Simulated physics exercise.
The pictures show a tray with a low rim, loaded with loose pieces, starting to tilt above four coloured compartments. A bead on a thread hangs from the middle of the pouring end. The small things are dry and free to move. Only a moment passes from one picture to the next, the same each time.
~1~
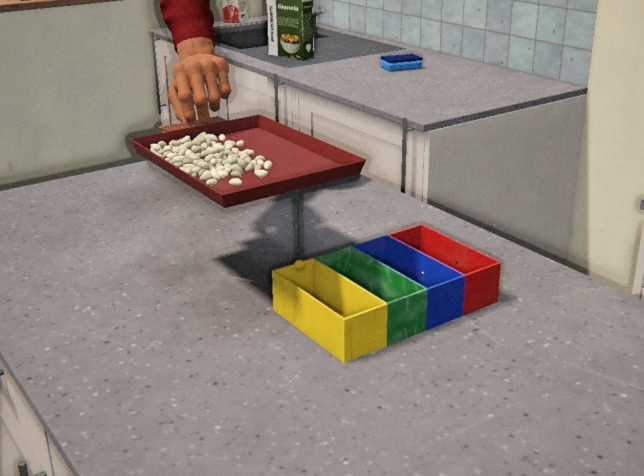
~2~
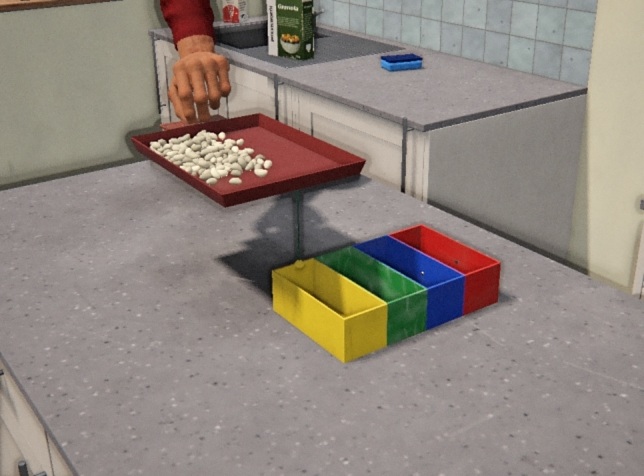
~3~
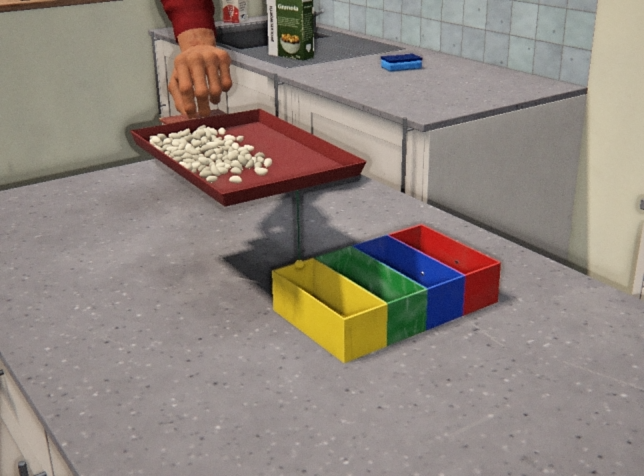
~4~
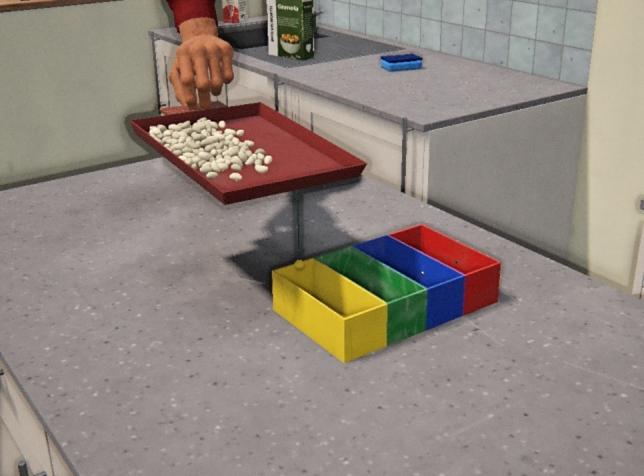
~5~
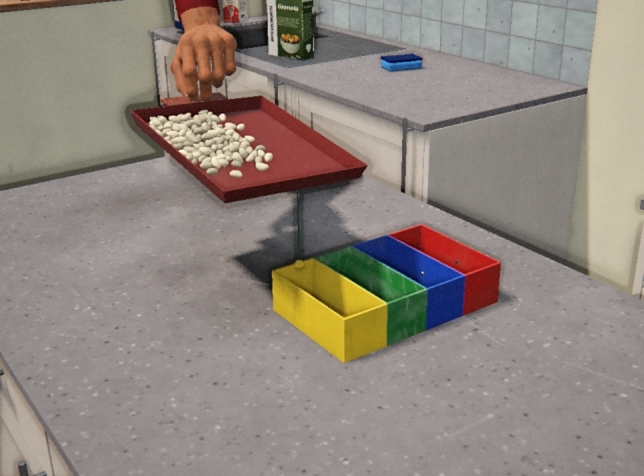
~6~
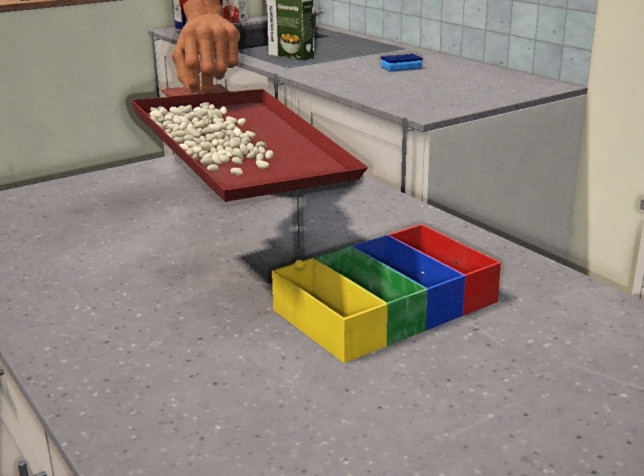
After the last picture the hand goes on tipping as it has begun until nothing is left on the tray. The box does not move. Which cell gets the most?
The green cell gets the most.
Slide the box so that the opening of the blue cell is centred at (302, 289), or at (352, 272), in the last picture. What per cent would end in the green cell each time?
First some 0, then 10 per cent.
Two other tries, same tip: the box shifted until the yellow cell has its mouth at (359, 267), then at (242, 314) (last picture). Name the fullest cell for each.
At the first place the cell in yellow, at the second the red cell.
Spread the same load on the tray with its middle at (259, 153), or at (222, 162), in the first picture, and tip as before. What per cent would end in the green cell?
The first gives 60 %, the second 60 %.
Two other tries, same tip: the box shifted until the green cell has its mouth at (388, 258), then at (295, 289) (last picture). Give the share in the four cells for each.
In turn 90 and 100 in a hundred.
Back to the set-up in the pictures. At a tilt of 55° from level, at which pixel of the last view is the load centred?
Close to (319, 166).
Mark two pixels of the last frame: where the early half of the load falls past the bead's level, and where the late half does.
Around (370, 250) and then (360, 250).
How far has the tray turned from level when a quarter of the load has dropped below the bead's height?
Around 90° of tilt.
Soon, tray tipped steeply; nearly all on the tray; a stray few in the green cell; a stray few in the yellow cell; a stray few in the blue cell.
A while on, tray tipped right over; about a third on the tray; about a third in the green cell; a small part in the blue cell; a small part in the yellow cell; about a quarter falling or outside the box.
Towards the end, tray tipped past a quarter turn; about two thirds in the green cell; about a quarter in the yellow cell; a small part in the blue cell; a stray few falling or outside the box.
Finally, tray tipped past a quarter turn; about two thirds in the green cell; about a quarter in the yellow cell; a small part in the blue cell; none in the red cell; a stray few outside the box.
